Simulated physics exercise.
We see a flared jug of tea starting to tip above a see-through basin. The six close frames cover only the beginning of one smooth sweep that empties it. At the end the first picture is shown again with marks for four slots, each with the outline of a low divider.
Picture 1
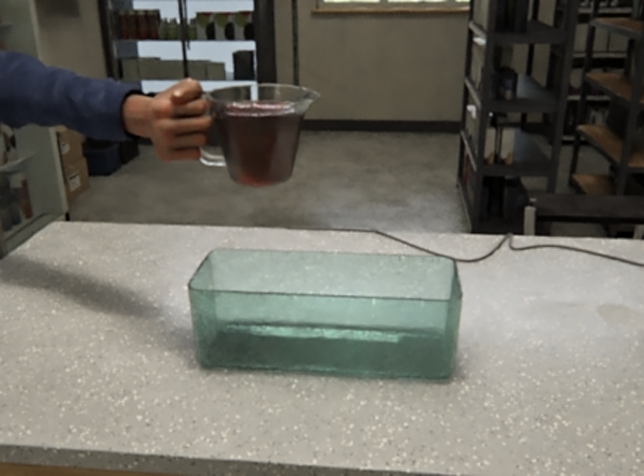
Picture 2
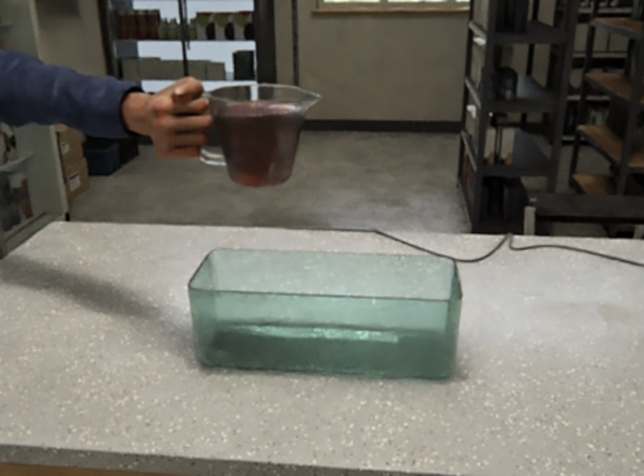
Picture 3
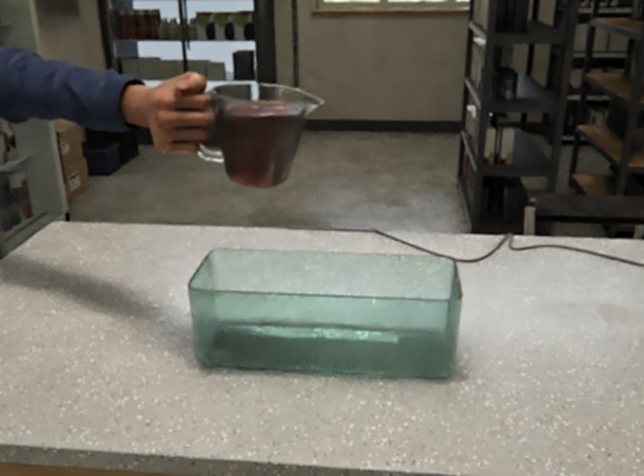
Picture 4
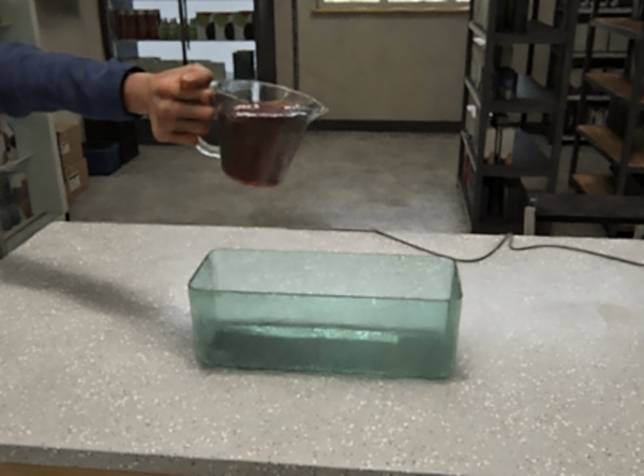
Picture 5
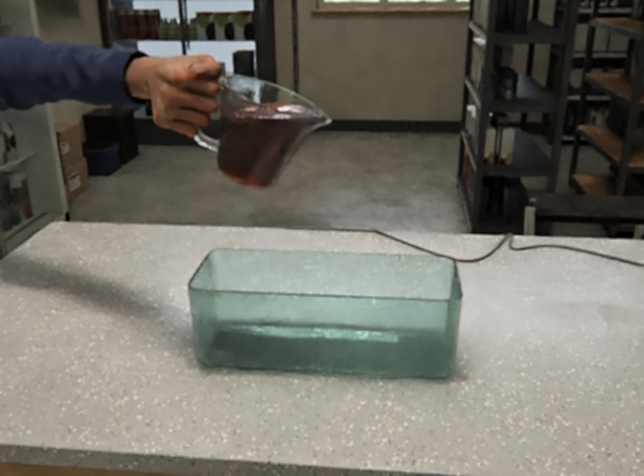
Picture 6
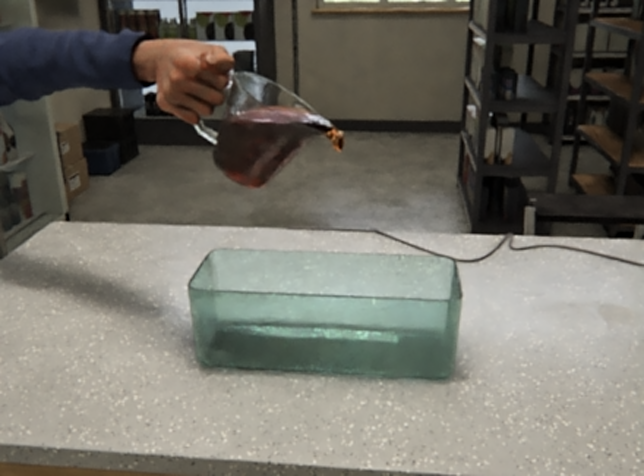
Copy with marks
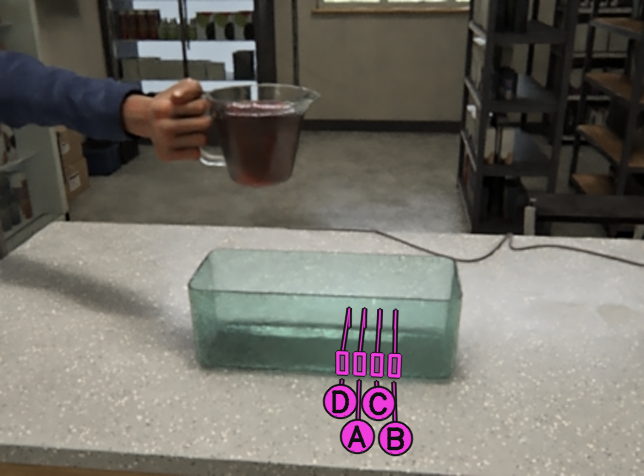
The clip opens with a hand at the left holding a clear flared jug of dark reddish tea upright above a see-through greenish basin on a speckled counter. The hand gradually tilts the jug to the right, and a little tea comes over the lip.
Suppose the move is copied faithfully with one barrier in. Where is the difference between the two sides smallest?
Go for C.
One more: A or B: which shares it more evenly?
Slot A.
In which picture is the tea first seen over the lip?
Picture 6.
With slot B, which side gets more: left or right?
More ends on the left.
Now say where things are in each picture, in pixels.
Upright, lip at (319, 96); basin from (198, 363) to (454, 376); nothing has left yet, in the first frame.
Upright, lip at (320, 98); nothing has left yet, in the second frame.
Tipped about 6°, lip at (323, 103); nothing has left yet, in the third frame.
Tipped about 12°, lip at (326, 111); nothing has left yet, in the fourth frame.
Tipped about 21°, lip at (330, 122); nothing has left yet, in the fifth frame.
Tipped about 32°, lip at (332, 135); tea is over the lip, down to (341, 146), in the sixth frame.
In magenta, A at (359, 380); B at (393, 382); C at (376, 381); D at (341, 379).
If A is chosen, about 35 % ends left of the wall and 64 % right of it.
If B is chosen, about 81 % ends left of the wall and 16 % right of it; 3 % is lost outside.
If C is chosen, about 54 % ends left of the wall and 44 % right of it.
If D is chosen, about 22 % ends left of the wall and 76 % right of it.
